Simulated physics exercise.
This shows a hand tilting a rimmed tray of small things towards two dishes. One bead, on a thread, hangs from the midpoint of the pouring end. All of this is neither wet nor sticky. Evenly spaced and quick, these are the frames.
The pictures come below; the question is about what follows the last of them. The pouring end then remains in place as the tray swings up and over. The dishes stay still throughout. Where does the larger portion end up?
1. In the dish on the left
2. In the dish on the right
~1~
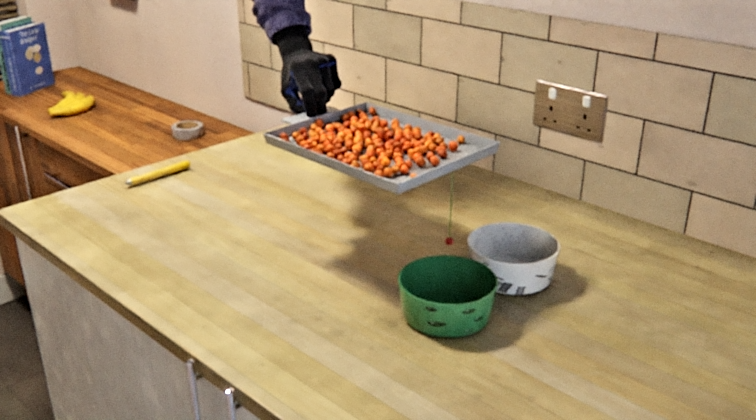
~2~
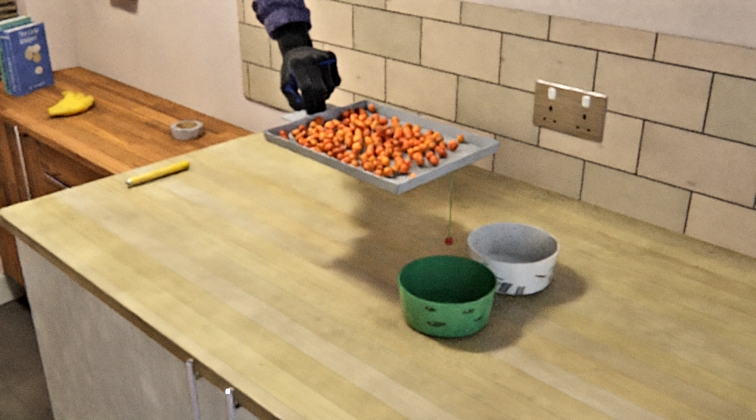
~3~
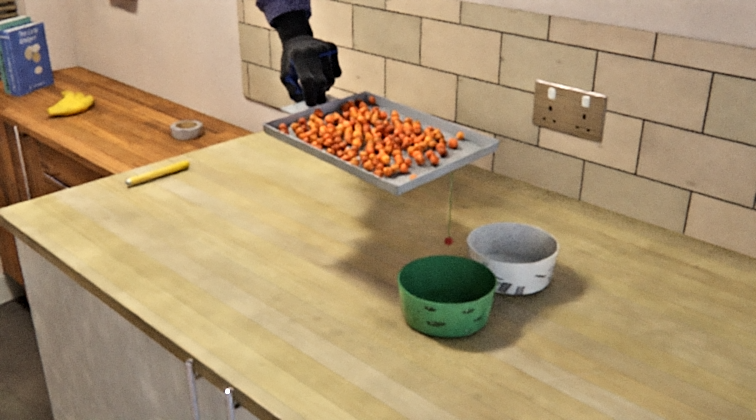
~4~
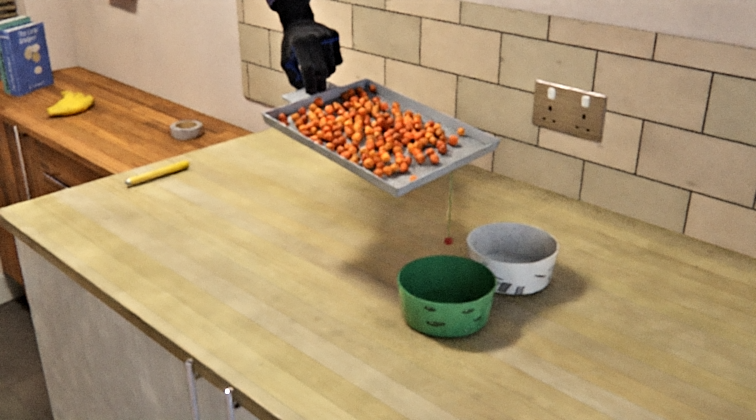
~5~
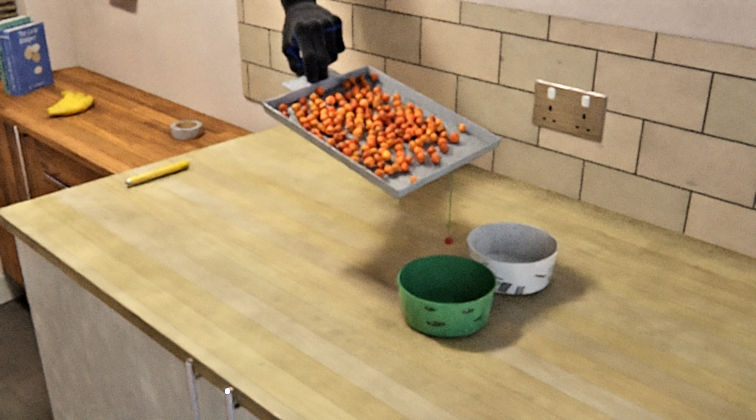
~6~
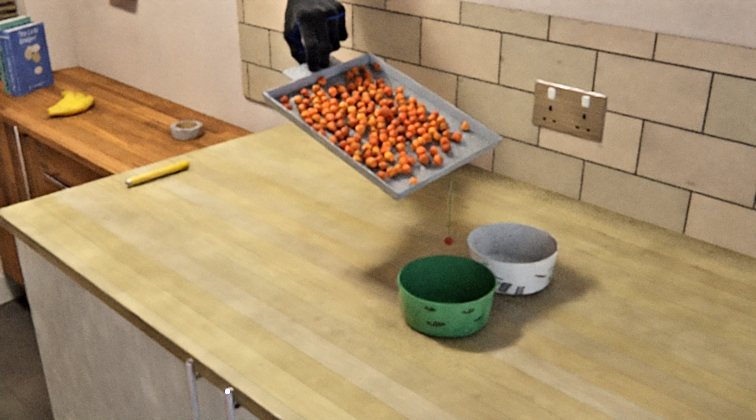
In the dish on the left.
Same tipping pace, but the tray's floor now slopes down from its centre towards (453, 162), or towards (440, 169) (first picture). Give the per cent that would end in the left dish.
The first try would leave around 20 per cent there, the second around 40 per cent.
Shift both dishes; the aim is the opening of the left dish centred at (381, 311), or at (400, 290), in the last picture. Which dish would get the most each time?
First try: The rightmost dish. Second try: The leftmost dish.
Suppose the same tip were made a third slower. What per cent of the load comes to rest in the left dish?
I'd expect close to 70 per cent.
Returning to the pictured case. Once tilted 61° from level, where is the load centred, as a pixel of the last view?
Roughly at (416, 142).
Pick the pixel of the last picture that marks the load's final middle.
Resting centre, last frame: Roughly (442, 310).
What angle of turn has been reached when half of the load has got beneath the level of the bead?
It is at around 95 degrees.
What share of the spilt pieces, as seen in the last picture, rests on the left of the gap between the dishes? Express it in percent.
I reckon around 70 per cent.
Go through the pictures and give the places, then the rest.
In the first picture, corners of the pouring end near (398, 182) and (497, 142), level; middle of the load near (368, 141), coated peanuts; left dish near (486, 312); right dish near (550, 271); bead on its thread near (449, 241).
In the second picture, corners of the pouring end near (398, 183) and (497, 142), level; middle of the load near (368, 140).
In the third picture, corners of the pouring end near (398, 184) and (497, 141), tipped barely, lowest at the left corner; middle of the load near (368, 135).
In the fourth picture, corners of the pouring end near (398, 187) and (497, 139), tipped a little, lowest at the left corner; middle of the load near (368, 129).
In the fifth picture, corners of the pouring end near (398, 189) and (498, 138), tipped a little, lowest at the left corner; middle of the load near (369, 122).
In the sixth picture, corners of the pouring end near (398, 191) and (499, 137), tipped clearly, lowest at the left corner; middle of the load near (372, 118), near a quarter on the move; left dish near (485, 311); right dish near (549, 271).
Shortly afterwards, tray tipped steeply; all but a few on the tray; only a few in the left dish.
Next, tray tipped past a quarter turn; a little on the tray; near half in the left dish; only a few in the right dish; a little outside both; near a quarter in the air.
Some moments later, tray tipped past a quarter turn; near two thirds in the left dish; only a few in the right dish; near a quarter outside both.
In the end, tray tipped past a quarter turn; near two thirds in the left dish; only a few in the right dish; near a quarter outside both.
